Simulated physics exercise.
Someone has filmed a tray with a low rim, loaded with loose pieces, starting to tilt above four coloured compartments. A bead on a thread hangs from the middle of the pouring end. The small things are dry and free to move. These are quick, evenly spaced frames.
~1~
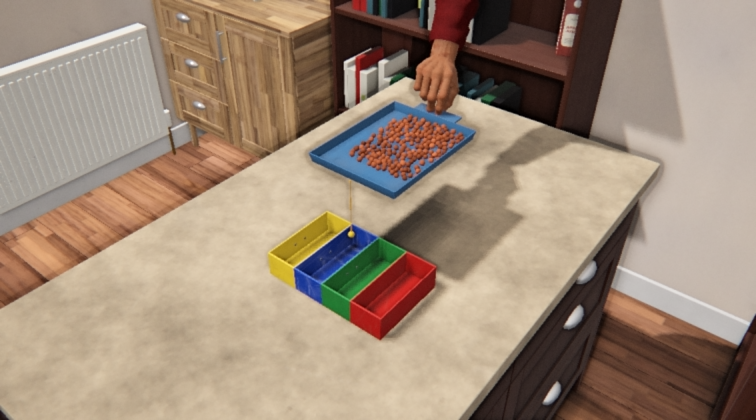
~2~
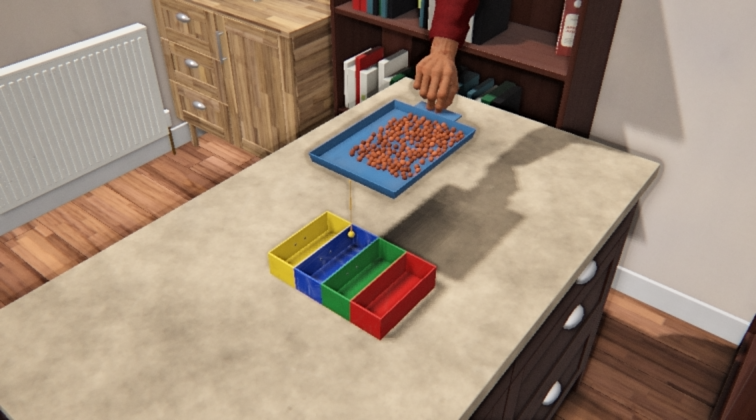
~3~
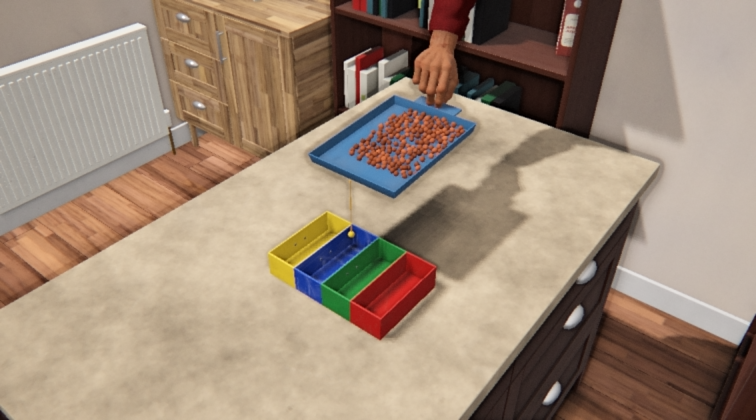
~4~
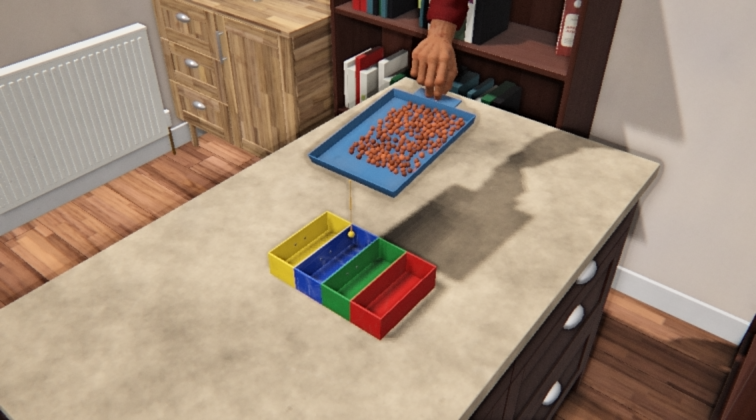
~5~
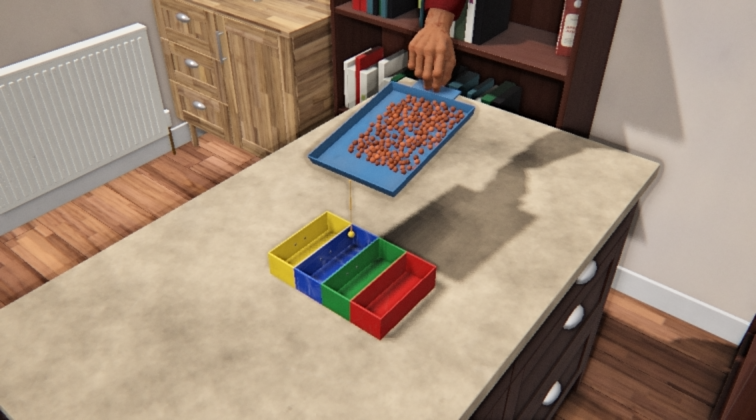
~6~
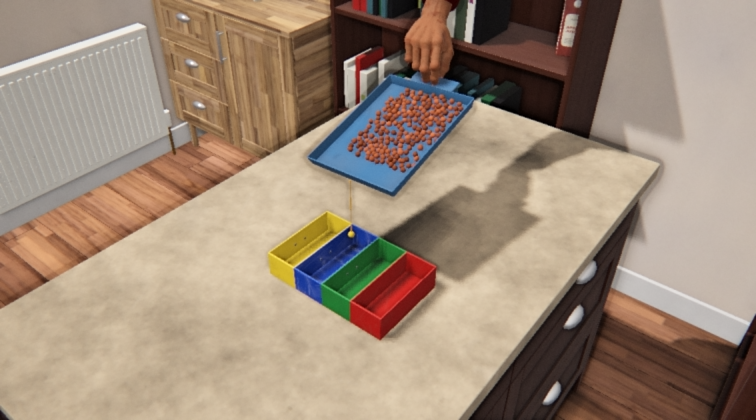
A blue tray of small reddish-brown pellets is held by a hand above a pale countertop, seen from above at an angle in a room with a radiator, wooden cabinet and bookshelf. Below sit yellow, blue, green and red compartments, left to right, with a yellow bead hanging on a thread. The hand slowly raises the tray's far end, tilting it slightly toward its near edge, while the camera stays still.
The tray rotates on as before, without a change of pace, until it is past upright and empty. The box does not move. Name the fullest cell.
The yellow cell gets the most.
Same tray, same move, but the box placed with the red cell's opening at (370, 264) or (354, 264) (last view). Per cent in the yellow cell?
First some 10, then 0 per cent.
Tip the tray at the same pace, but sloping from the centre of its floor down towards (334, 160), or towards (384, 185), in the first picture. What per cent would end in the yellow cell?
The first gives 60 %, the second 0 %.
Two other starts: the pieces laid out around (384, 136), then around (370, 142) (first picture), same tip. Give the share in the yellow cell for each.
Near 60 % and 50 %.
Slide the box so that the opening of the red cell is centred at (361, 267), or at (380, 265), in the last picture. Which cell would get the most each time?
The first try: The blue one. The second: The cell in blue.
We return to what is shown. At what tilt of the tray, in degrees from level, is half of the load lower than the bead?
At some 115 degrees.
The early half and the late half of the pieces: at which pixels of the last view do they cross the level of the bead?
Early half (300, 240), late half (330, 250).
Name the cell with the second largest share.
In second place: The blue cell.
Shortly afterwards, tray tipped steeply; the whole lot on the tray.
Next, tray tipped past a quarter turn; all but a few on the tray; only a few in the yellow cell; only a few in the blue cell; only a few falling or outside the box.
Some moments later, tray tipped past a quarter turn; near half in the yellow cell; near a third in the blue cell; a little in the green cell; only a few in the red cell; a little falling or outside the box.
In the end, tray tipped past a quarter turn; near half in the yellow cell; near a third in the blue cell; a little in the green cell; only a few in the red cell; a little outside the box.
